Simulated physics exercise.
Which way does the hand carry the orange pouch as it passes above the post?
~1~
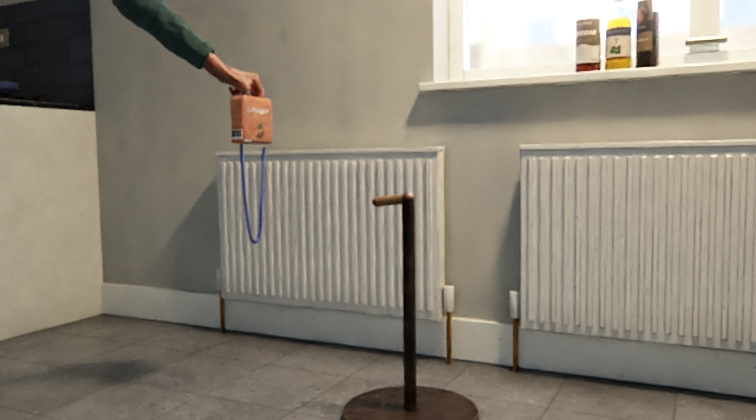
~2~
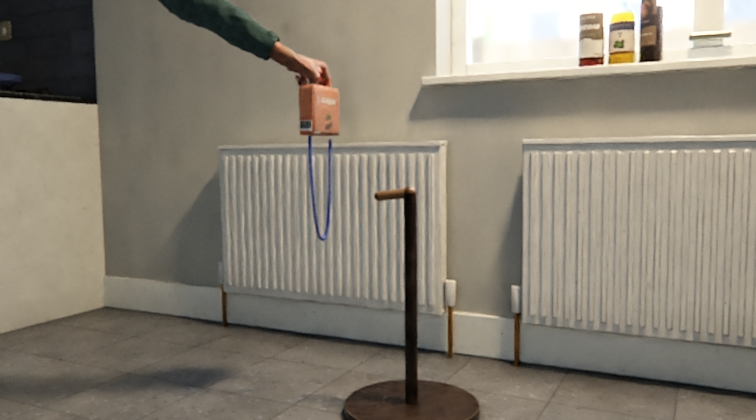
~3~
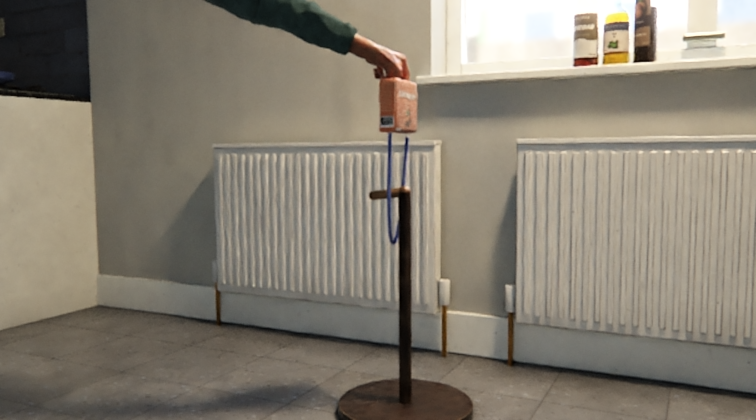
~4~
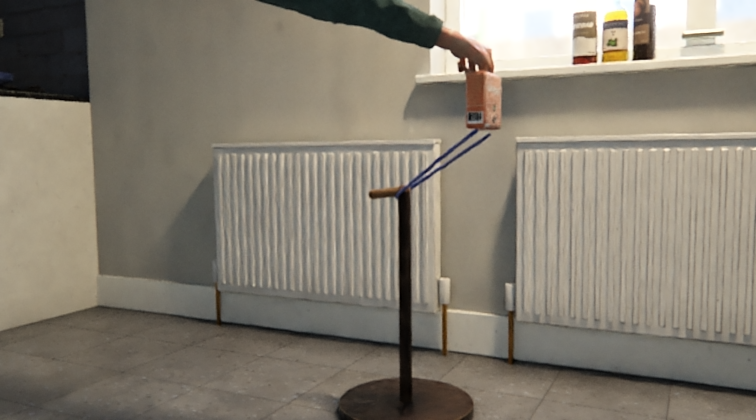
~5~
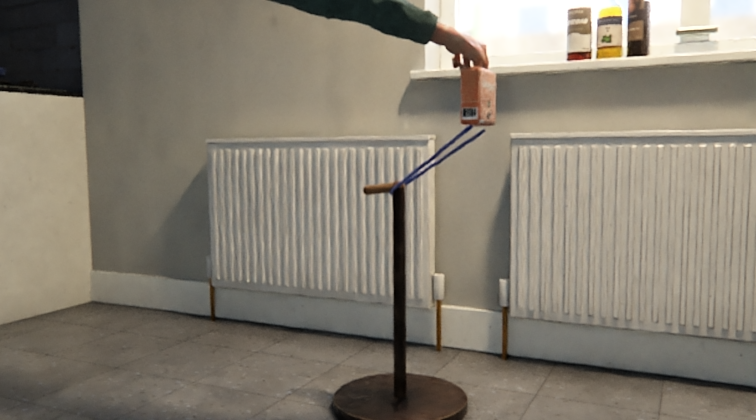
The hand carries the orange pouch to the right, from the left side of the post to beyond it.
Orange pouch held by a hand moving right over a post, its dangling blue loop catching on the hook and pulling tight.
